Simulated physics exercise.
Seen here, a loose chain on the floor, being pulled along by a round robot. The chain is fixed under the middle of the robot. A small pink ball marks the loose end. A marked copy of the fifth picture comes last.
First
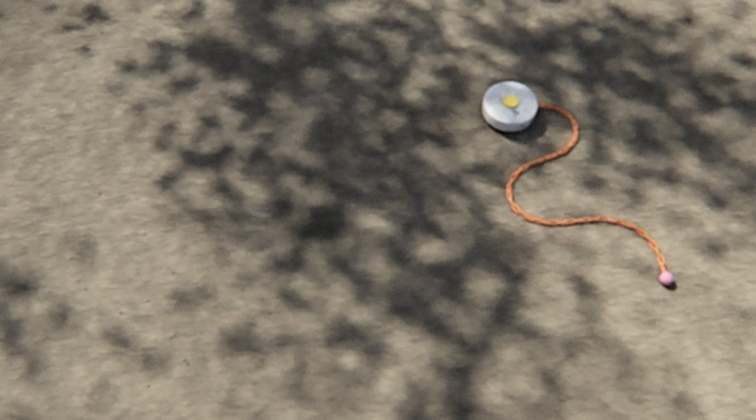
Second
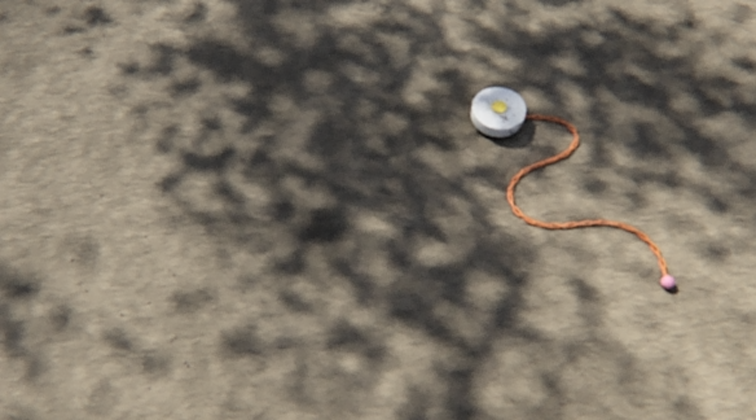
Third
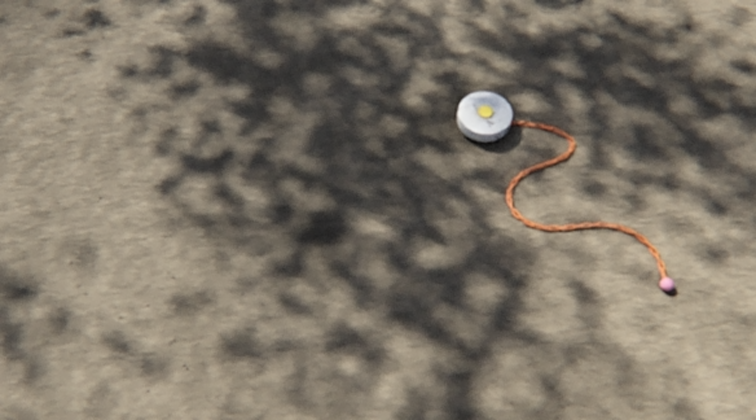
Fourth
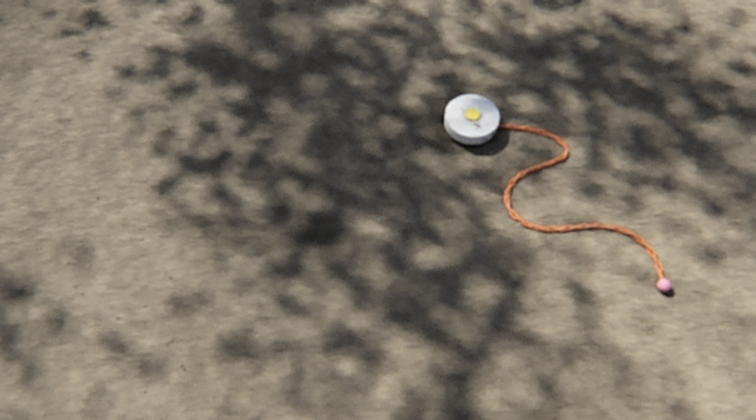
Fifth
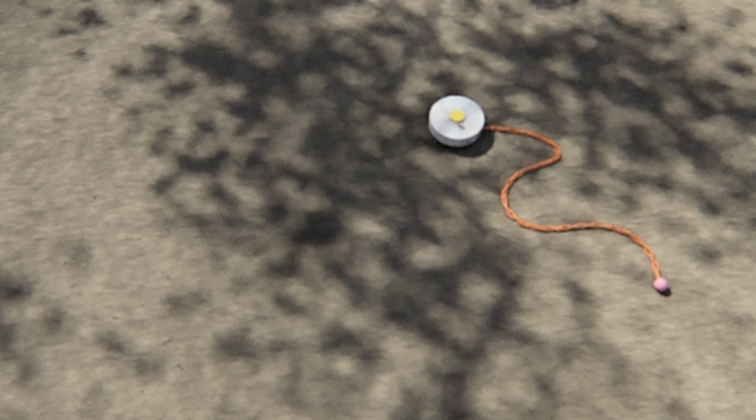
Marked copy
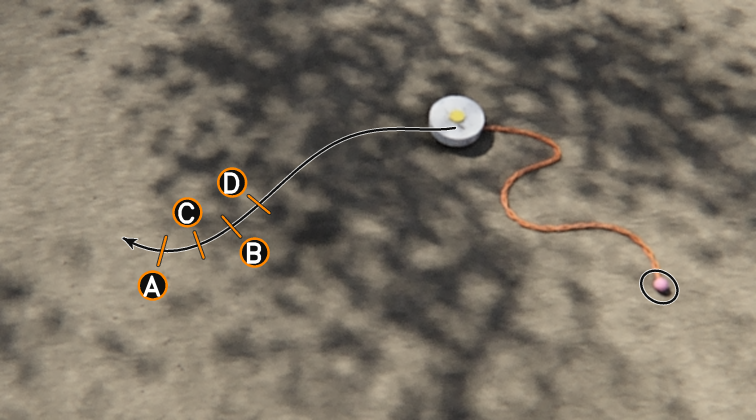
The clip opens on a round silver device with a yellow center, attached to a curving orange strand with a pink tip on shadow-dappled ground. The device slides left and slightly downward, then almost straight left, drawing the nearest bend along, while the pink tip barely shifts until a slight leftward move late on.
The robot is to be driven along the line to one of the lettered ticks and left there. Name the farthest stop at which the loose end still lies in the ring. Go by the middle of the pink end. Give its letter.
D.
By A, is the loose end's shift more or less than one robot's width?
More.
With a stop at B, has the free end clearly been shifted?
By then, yes.
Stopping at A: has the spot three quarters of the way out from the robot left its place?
Yes.
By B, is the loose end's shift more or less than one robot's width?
By then, less.
On the marked copy, A at (162, 251); B at (231, 227); C at (199, 245); D at (259, 204); the ring at (659, 287); the route from (455, 128) via (287, 179) to (124, 238).
Taking D. A third of the way, robot (379, 124), middle of the chain (503, 199), free end (661, 285).
Two thirds of the way, robot (308, 155), middle of the chain (498, 196), free end (661, 285).
When it is over, robot (257, 199), middle of the chain (465, 198), free end (659, 275); the free end is still in its ring.
As for the rest, A drags the free end to (584, 235); B drags the free end to (642, 259); C drags the free end to (616, 246).
